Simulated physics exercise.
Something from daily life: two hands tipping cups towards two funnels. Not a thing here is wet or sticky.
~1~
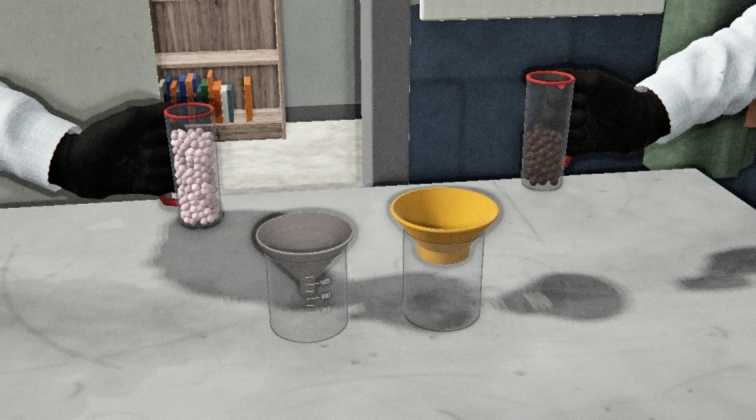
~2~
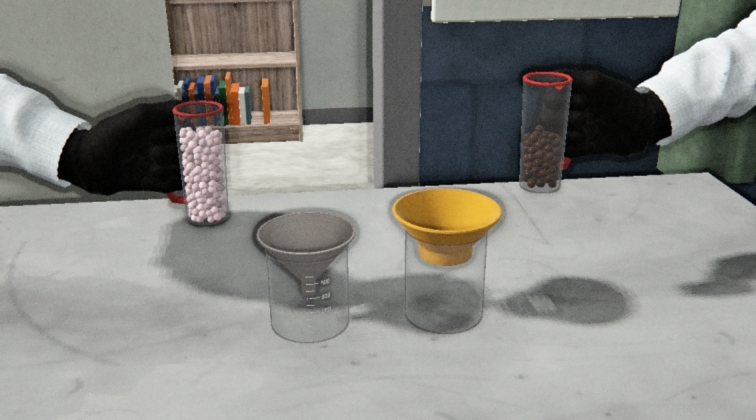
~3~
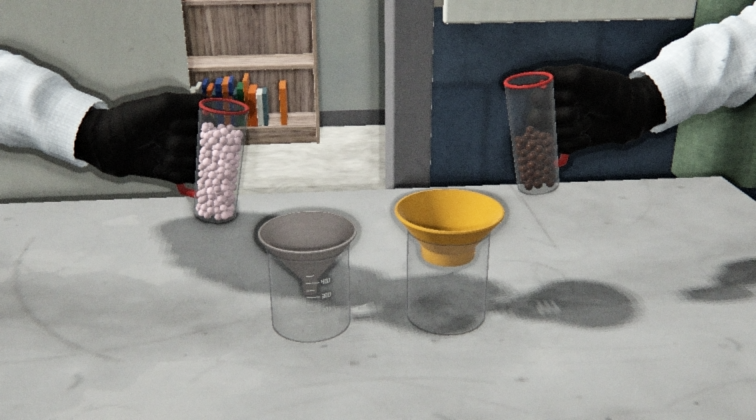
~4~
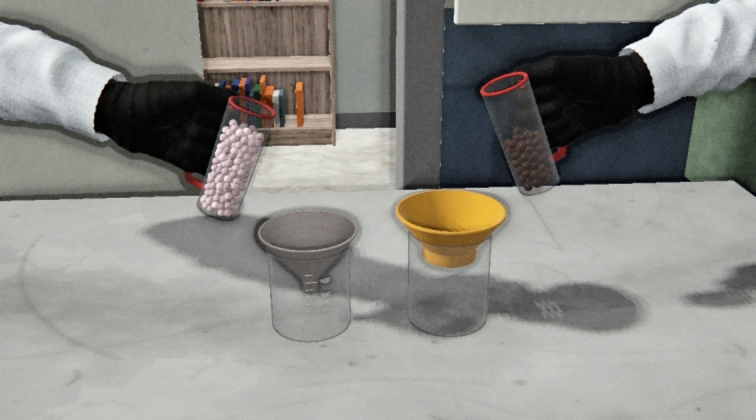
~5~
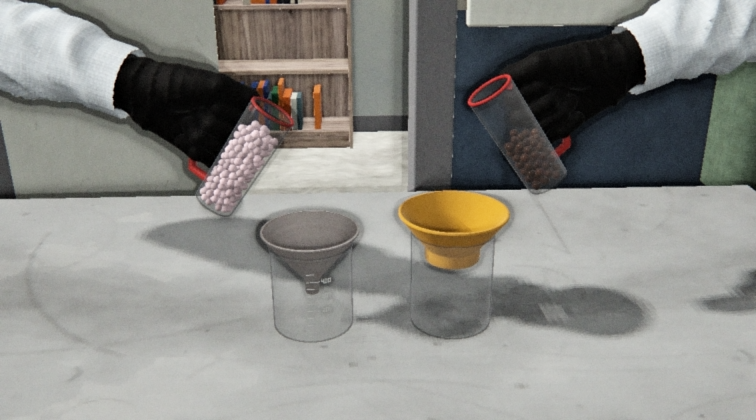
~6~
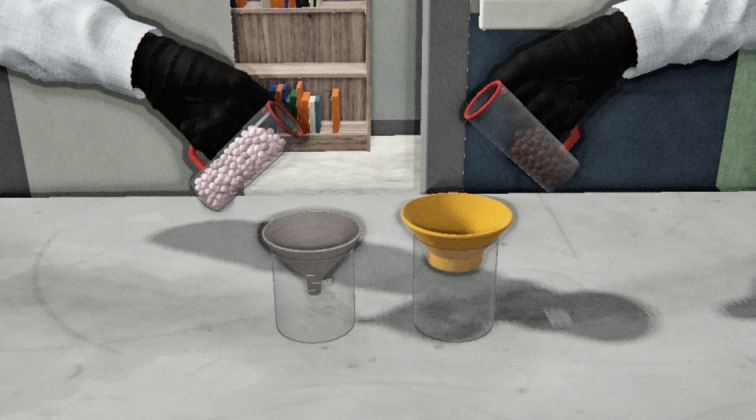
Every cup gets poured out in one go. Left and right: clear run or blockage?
In the end left: Gets stuck; right: Flows freely.
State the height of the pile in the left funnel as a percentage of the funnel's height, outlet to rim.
Measured level: Roughly 95 in a hundred.
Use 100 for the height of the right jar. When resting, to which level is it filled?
Level: Near 15 per cent.
Then, 0.45 s past the last view, left, all still in the cup; right, all still in the cup.
Then, 0.85 s past the last view, left, most still in the cup, about a quarter in or over the funnel; right, most still in the cup, a small part in or over the funnel.
Then, 1.19 s past the last view, left, a small part still in the cup, nearly all in or over the funnel, a stray few down in the jar; right, a stray few still in the cup, about a third in or over the funnel, about two thirds down in the jar.
Finally, left, nearly all stuck in the funnel, a stray few down in the jar, a stray few beside the jar; right, all down in the jar.
